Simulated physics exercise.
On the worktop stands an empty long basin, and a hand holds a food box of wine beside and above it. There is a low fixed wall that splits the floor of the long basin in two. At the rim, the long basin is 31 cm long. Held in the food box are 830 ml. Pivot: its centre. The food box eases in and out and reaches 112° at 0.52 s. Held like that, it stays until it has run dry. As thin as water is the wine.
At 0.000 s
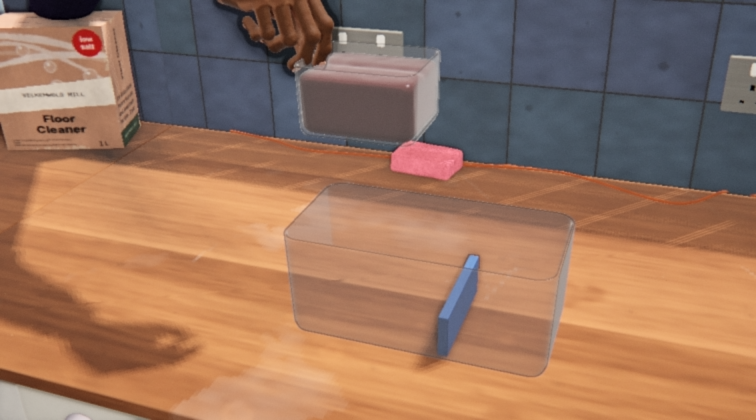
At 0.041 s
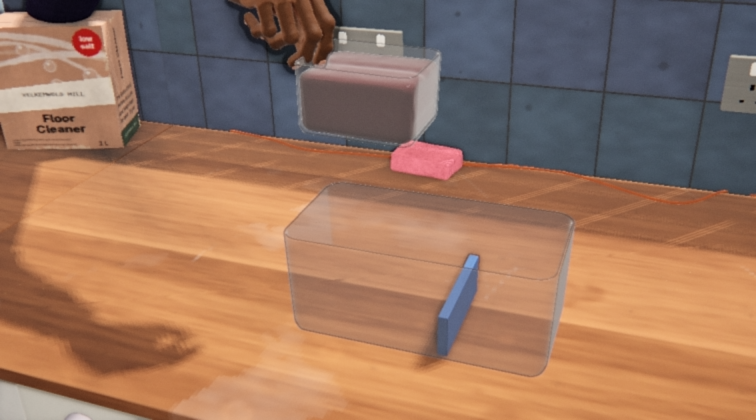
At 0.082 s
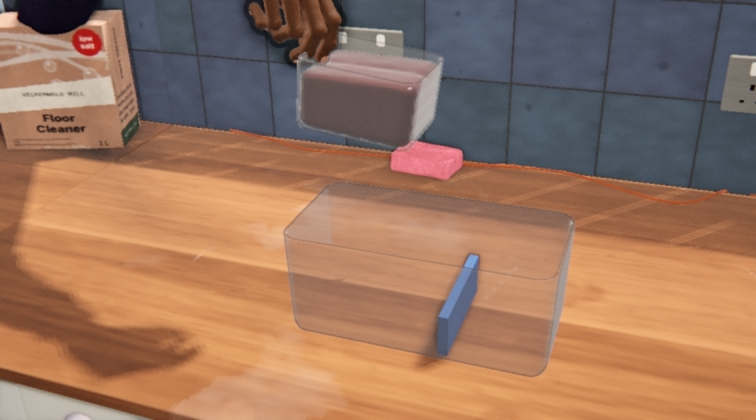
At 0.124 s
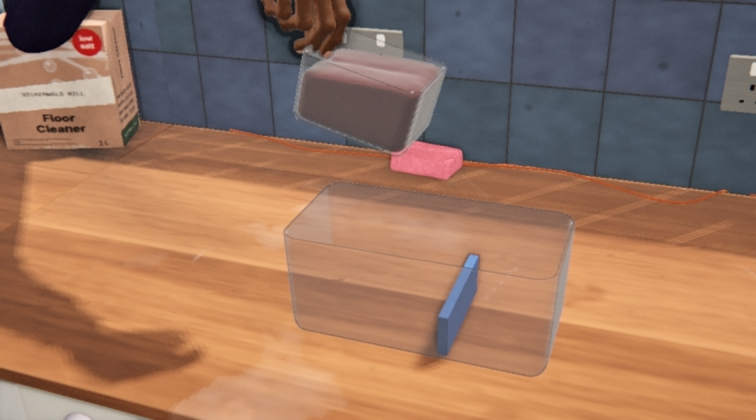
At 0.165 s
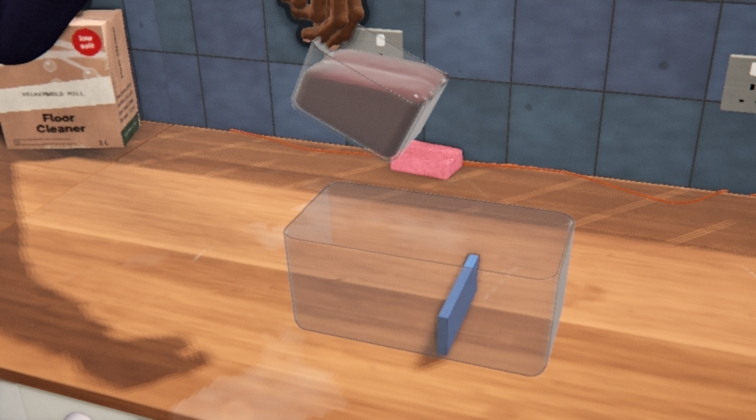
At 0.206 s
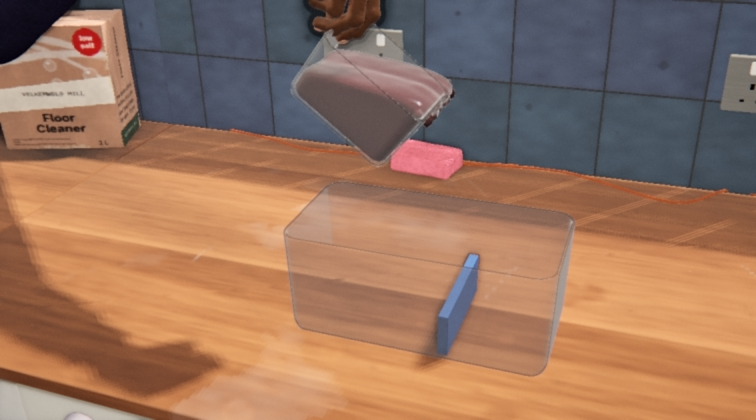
The clip shows a hand holding a clear box of dark reddish liquid above an empty transparent basin with a blue upright piece inside; the box starts level, then tilts steadily down to the right, liquid reaching its lowered edge.
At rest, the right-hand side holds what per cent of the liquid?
It holds some 56 in every hundred.
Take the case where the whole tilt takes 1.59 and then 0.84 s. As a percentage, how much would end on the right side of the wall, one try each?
Roughly 75 per cent the first time and 70 per cent the second.
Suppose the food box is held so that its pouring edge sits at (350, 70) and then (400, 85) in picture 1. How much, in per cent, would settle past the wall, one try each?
The first try gives around 10 percent, the second around 25 percent.
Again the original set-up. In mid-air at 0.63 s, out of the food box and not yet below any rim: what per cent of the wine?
Roughly 16 per cent.
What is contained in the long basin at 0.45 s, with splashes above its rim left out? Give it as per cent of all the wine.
The basin holds roughly 36 in a hundred parts at that moment.
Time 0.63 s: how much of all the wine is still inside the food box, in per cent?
Around 2 in a hundred is still there.
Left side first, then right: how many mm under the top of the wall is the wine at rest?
40 mm left, 22 mm right.
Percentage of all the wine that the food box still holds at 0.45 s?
Remaining: Near 18 % of the total.
After 0.45 s the tilt is 107° and 18 per cent is still to pour, 1 is left of the wall and 34 right of it.
After 0.63 s the tilt is 112° and 2 per cent is still to pour, 23 is left of the wall and 58 right of it.
After 0.82 s the tilt is 112° and 0 per cent is still to pour, 35 is left of the wall and 54 right of it.
After 1.02 s the tilt is 112° and 0 per cent is still to pour, 37 is left of the wall and 57 right of it.
In the end 39 per cent lies left of the wall, 56 right of it and 5 outside.
